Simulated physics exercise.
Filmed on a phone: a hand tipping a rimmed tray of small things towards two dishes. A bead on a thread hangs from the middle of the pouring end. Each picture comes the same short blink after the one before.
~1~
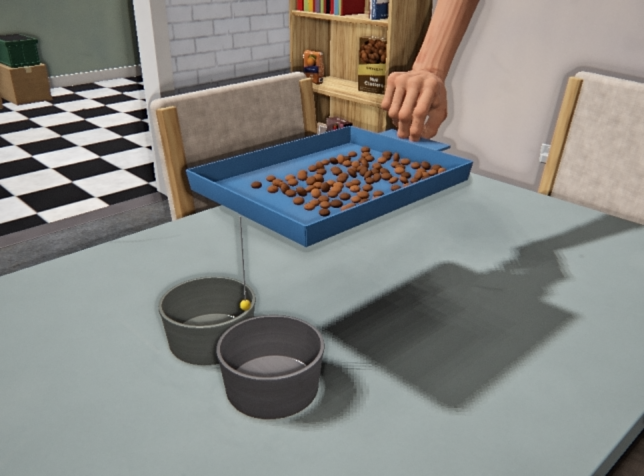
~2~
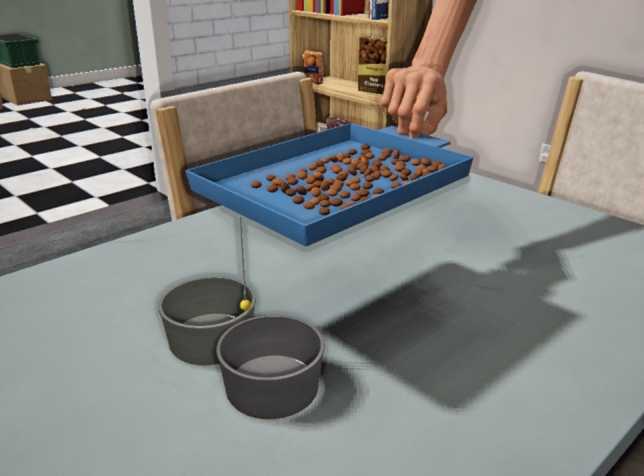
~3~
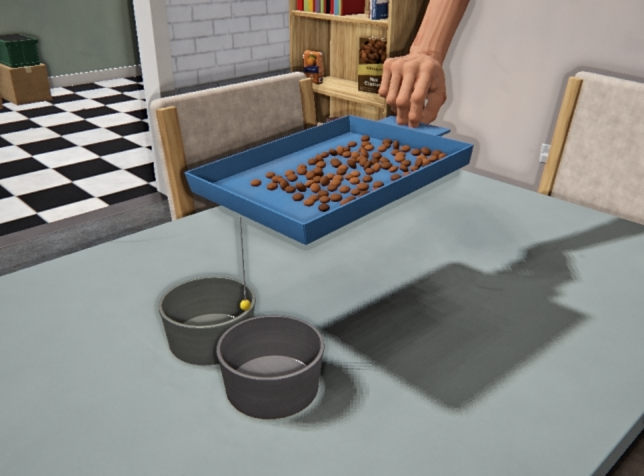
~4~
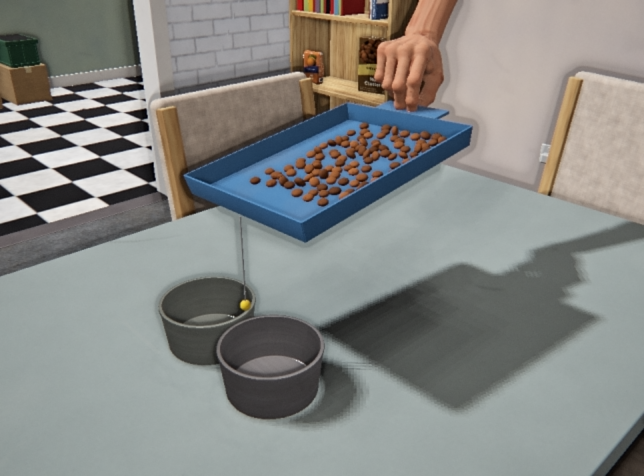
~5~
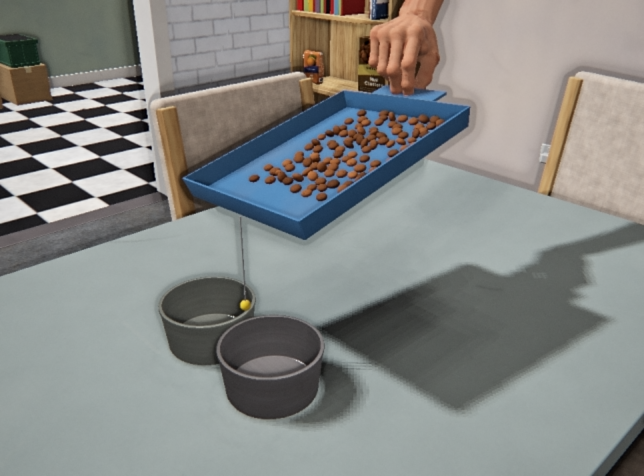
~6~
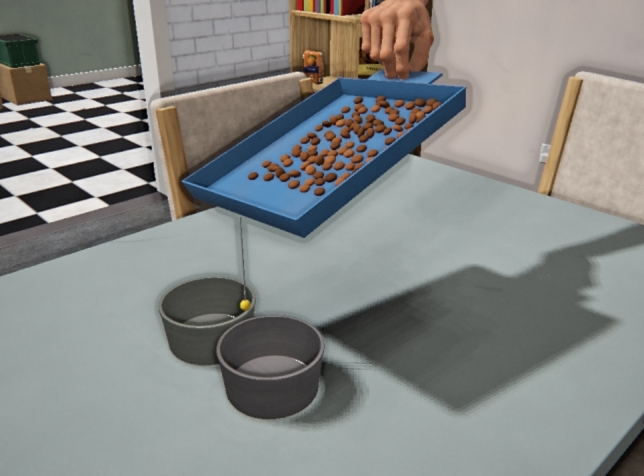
A hand at the upper right grips a blue rimmed tray of brown kibble above a pale grey-green table, seen from slightly above by a still camera. Two dark grey dishes sit below, near a yellow bead on a thread, with chairs, shelves and a checkered floor behind. The hand gradually raises the tray's far end, slanting it towards its left corner, while its shadow shifts.
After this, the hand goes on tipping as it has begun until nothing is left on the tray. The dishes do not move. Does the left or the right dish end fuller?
Fuller: The left dish.
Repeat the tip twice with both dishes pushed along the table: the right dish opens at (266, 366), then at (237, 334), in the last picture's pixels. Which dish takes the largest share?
At the first place left, at the second left.
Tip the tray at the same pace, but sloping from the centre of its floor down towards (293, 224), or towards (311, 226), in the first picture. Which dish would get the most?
In turn: The right dish; the right-hand dish.
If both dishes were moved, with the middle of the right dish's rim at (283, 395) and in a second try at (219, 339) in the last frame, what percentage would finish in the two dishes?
First some 30, then 90 per cent.
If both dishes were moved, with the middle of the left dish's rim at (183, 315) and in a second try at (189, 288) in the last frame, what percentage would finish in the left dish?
Near 80 % and 60 %.
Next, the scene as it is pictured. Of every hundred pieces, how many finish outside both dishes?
Some 20 per cent.
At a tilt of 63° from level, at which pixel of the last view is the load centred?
At about (232, 179).
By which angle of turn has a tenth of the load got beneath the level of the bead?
Around 85° of tilt.
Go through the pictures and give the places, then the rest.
In the first frame, corners of the pouring end (190, 170) and (306, 224), level; middle of the load (356, 183), bits of dog kibble; left dish (169, 334); right dish (230, 385); bead on its thread (246, 305).
In the second frame, corners of the pouring end (190, 170) and (305, 223), level; middle of the load (356, 180).
In the third frame, corners of the pouring end (189, 172) and (304, 222), tipped barely, lowest at the left corner; middle of the load (356, 174).
In the fourth frame, corners of the pouring end (188, 175) and (302, 220), tipped a little, lowest at the left corner; middle of the load (355, 164).
In the fifth frame, corners of the pouring end (187, 177) and (299, 218), tipped a little, lowest at the left corner; middle of the load (353, 155).
In the sixth frame, corners of the pouring end (186, 180) and (296, 217), tipped clearly, lowest at the left corner; middle of the load (350, 145); left dish (169, 334); right dish (230, 385).
Just after the last frame, tray tipped steeply; every one on the tray.
A moment on, tray tipped past a quarter turn; roughly half on the tray; roughly a quarter in the left dish; about a tenth outside both; roughly a quarter in the air.
Further on, tray tipped past a quarter turn; the larger part in the left dish; roughly a quarter outside both.
When it is over, tray tipped past a quarter turn; not one in the right dish; the larger part in the left dish; roughly a quarter outside both.
